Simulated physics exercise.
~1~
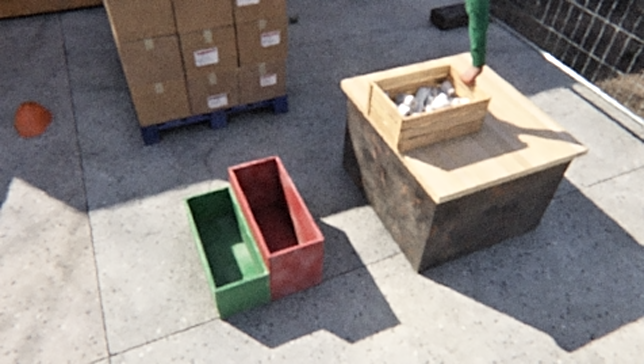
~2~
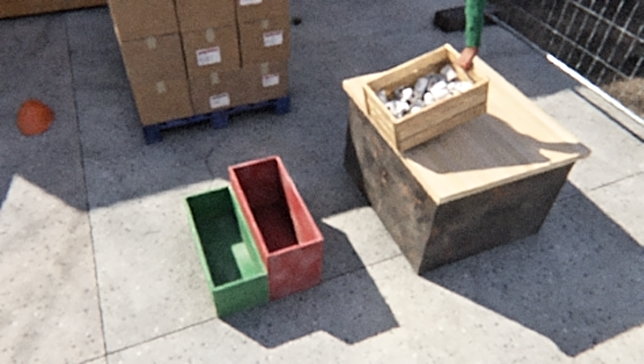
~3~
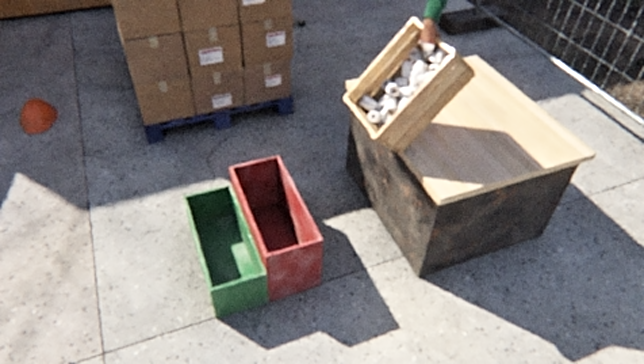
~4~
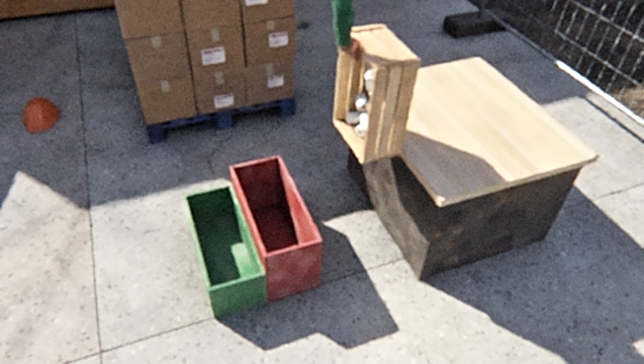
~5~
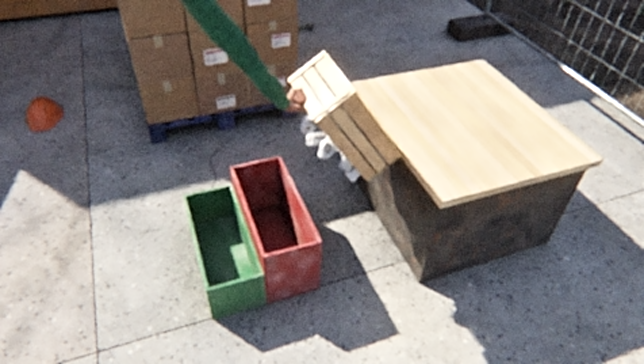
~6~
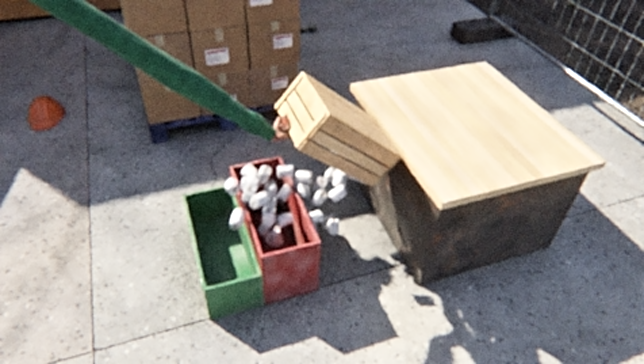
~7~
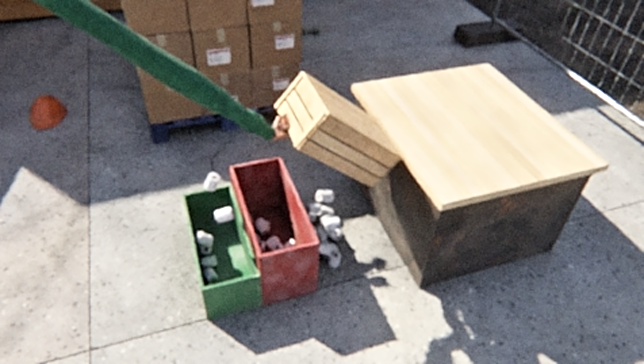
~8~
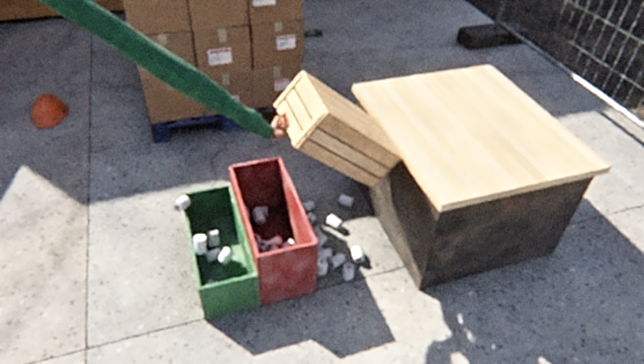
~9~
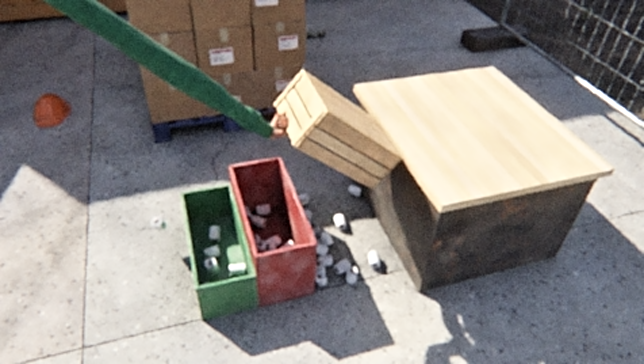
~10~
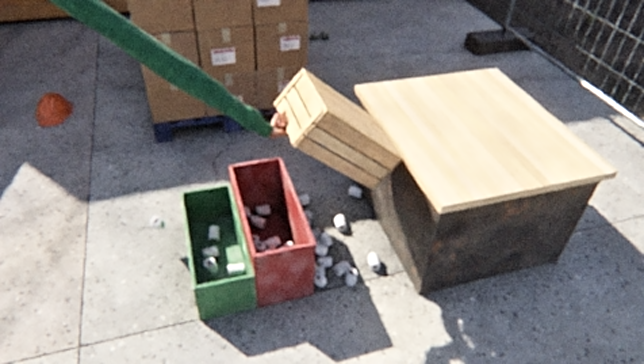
A green-sleeved arm tipped a wooden crate over the edge of a bench, spilling small white rolls toward two long bins. Some dropped into the red bin and a few into the green one, but most ended up on the ground beside the bench.
